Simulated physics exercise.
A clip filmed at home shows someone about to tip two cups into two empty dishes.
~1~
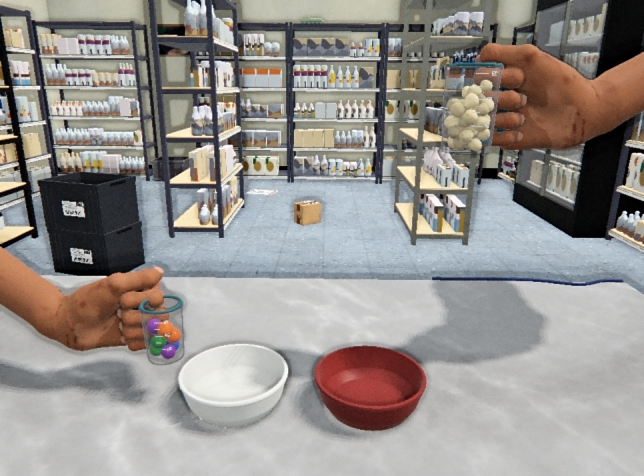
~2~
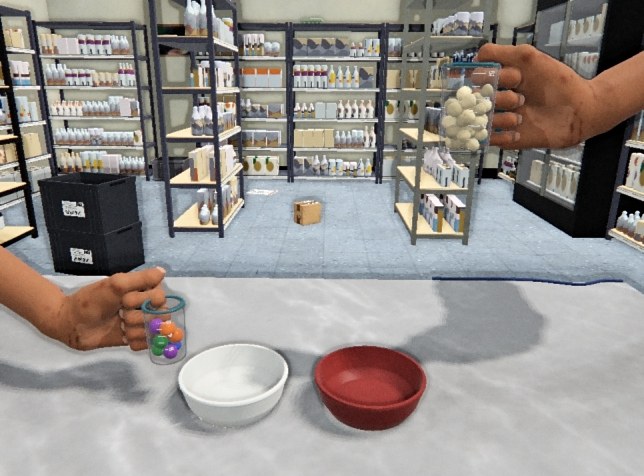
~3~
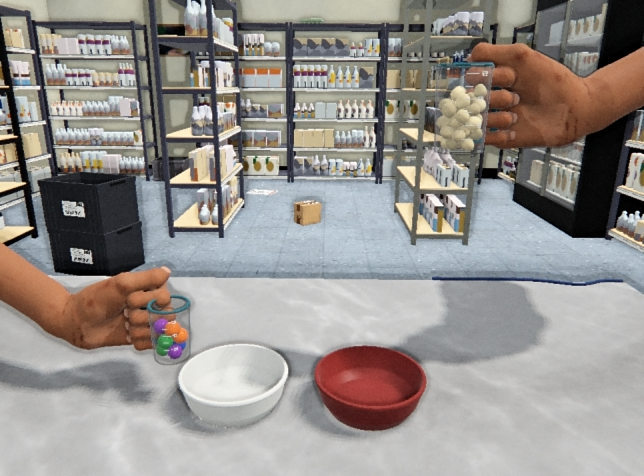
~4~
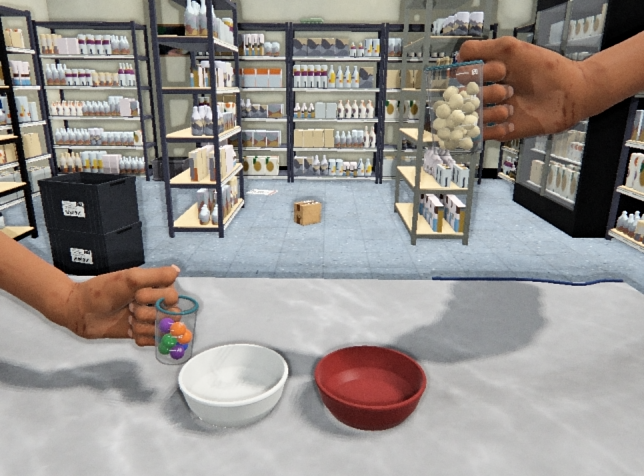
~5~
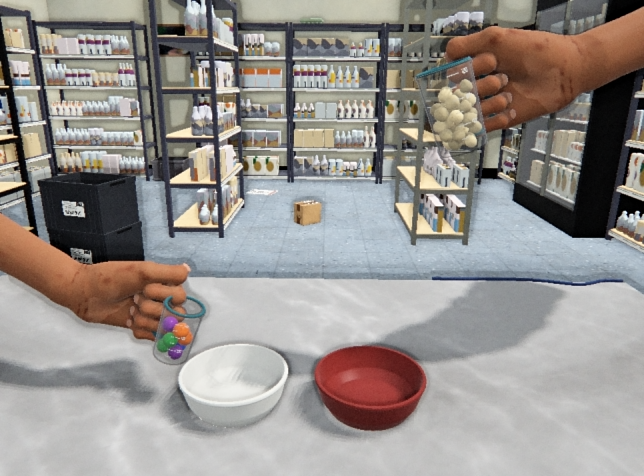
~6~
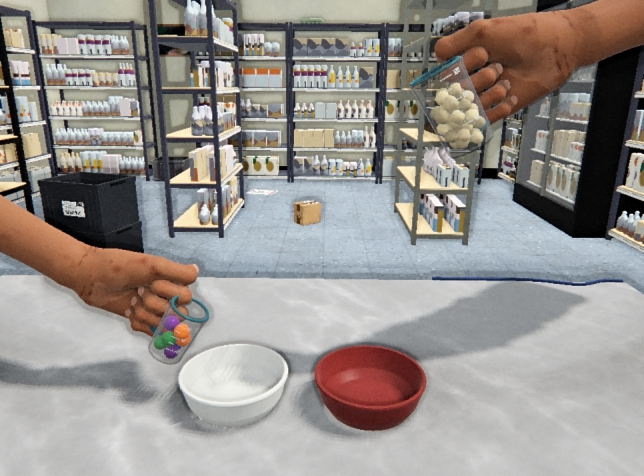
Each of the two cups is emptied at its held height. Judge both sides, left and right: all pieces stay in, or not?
Outcome: Left dish: Full capture; right dish: Partial capture.
Then, 0.44 s on from there, left, the whole lot still in the cup; right, the whole lot still in the cup.
Then, 0.83 s on from there, left, the bulk still in the cup, a little in the dish; right, the bulk still in the cup, a little in the air.
Then, 1.16 s on from there, left, the whole lot in the dish; right, near a third in the dish, only a few outside the dish, near half in the air.
In the end, left, the whole lot in the dish, none at all outside the dish; right, the bulk in the dish, near a quarter outside the dish.
